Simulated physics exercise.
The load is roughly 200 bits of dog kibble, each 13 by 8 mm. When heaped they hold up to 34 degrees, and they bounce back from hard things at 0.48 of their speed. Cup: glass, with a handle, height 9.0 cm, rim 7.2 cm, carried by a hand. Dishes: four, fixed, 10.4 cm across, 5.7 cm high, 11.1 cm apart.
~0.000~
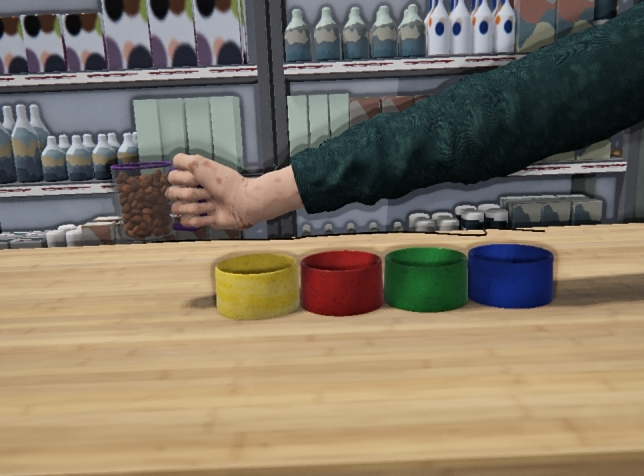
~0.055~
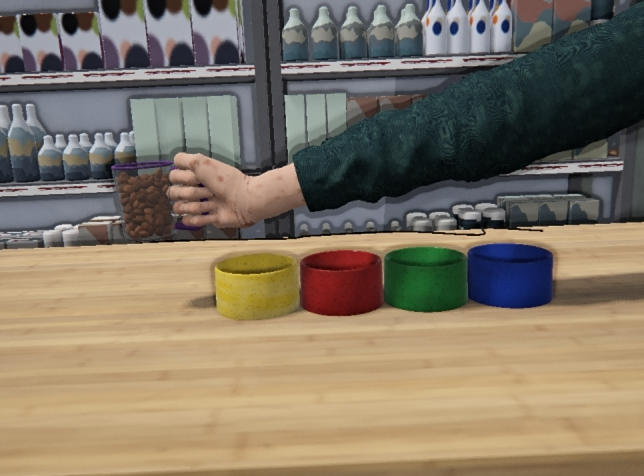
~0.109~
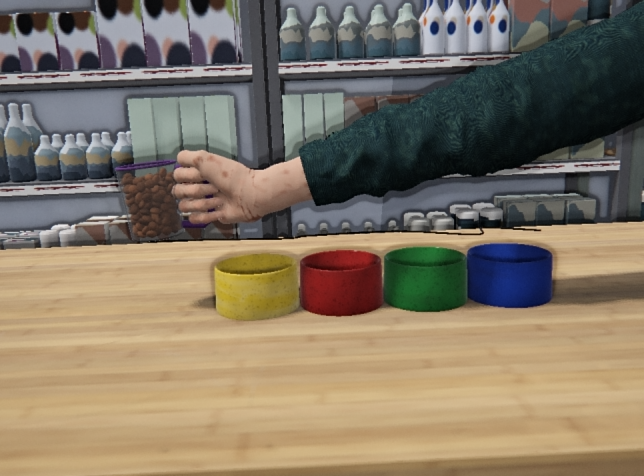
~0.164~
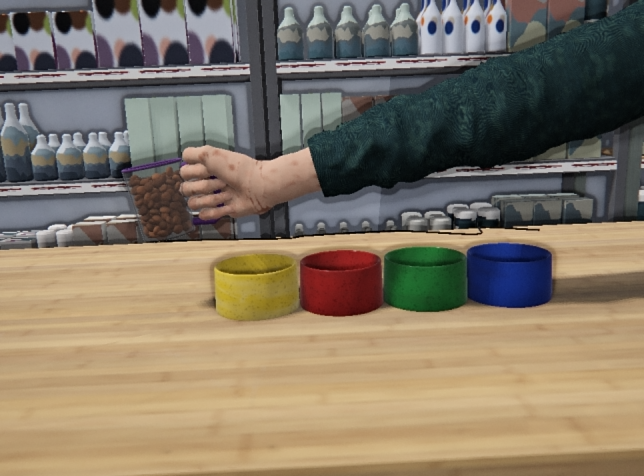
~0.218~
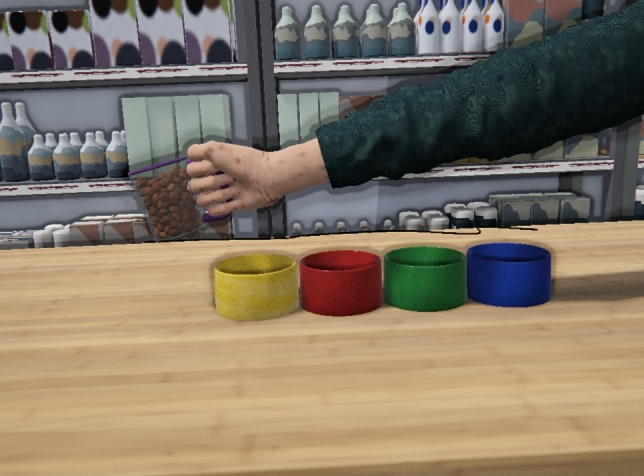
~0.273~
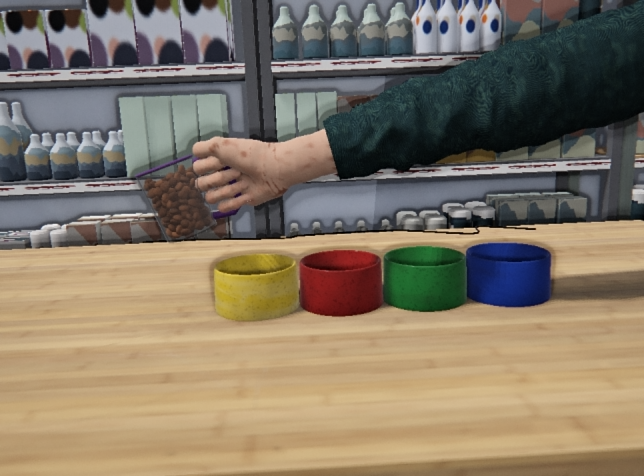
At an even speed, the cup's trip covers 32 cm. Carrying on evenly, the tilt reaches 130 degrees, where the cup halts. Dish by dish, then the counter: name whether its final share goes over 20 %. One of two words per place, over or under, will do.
Red - over, blue - under, green - under, yellow - under, counter - under.
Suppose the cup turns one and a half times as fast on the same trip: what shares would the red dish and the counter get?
Red 40; counter 10.
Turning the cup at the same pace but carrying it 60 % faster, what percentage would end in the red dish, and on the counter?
Shares - red 100, counter 0.
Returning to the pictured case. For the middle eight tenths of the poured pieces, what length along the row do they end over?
I'd put it near 7 cm.
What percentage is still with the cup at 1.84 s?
5 %.
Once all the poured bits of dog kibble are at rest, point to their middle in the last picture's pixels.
About (345, 287).
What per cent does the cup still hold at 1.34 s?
About 85 %.
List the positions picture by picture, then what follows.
In the first picture, cup at (146, 201), tilt 0 degrees, lip at (113, 167), moved 0.0 cm; middle of the pieces at (144, 204); yellow dish at (256, 264); red dish at (341, 261); green dish at (425, 257); blue dish at (510, 254).
In the second picture, cup at (147, 201), tilt 1 degrees, lip at (114, 167), moved 0.3 cm; middle of the pieces at (146, 204).
In the third picture, cup at (152, 201), tilt 4 degrees, lip at (118, 168), moved 1.0 cm; middle of the pieces at (151, 204).
In the fourth picture, cup at (161, 200), tilt 9 degrees, lip at (124, 171), moved 2.2 cm; middle of the pieces at (160, 203).
In the fifth picture, cup at (170, 200), tilt 13 degrees, lip at (130, 173), moved 3.3 cm; middle of the pieces at (169, 203).
In the sixth picture, cup at (179, 200), tilt 18 degrees, lip at (137, 176), moved 4.5 cm; middle of the pieces at (178, 203); yellow dish at (255, 265); red dish at (340, 260); green dish at (424, 256); blue dish at (508, 252). Its pace works out near 85 degrees a second; the hand travels 21 cm a second.
After 0.91 s, tilt 70 degrees; cup holds 100 %.
After 1.34 s, tilt 106 degrees; cup holds 85 %, red 5 %, yellow 5 %.
After 1.84 s, tilt 130 degrees; cup holds 5 %, red 85 %, yellow 5 %.
In the end, at 2.4 s, red 90 %, blue 0 %, green 0 %, yellow 5 %, counter 5 %.
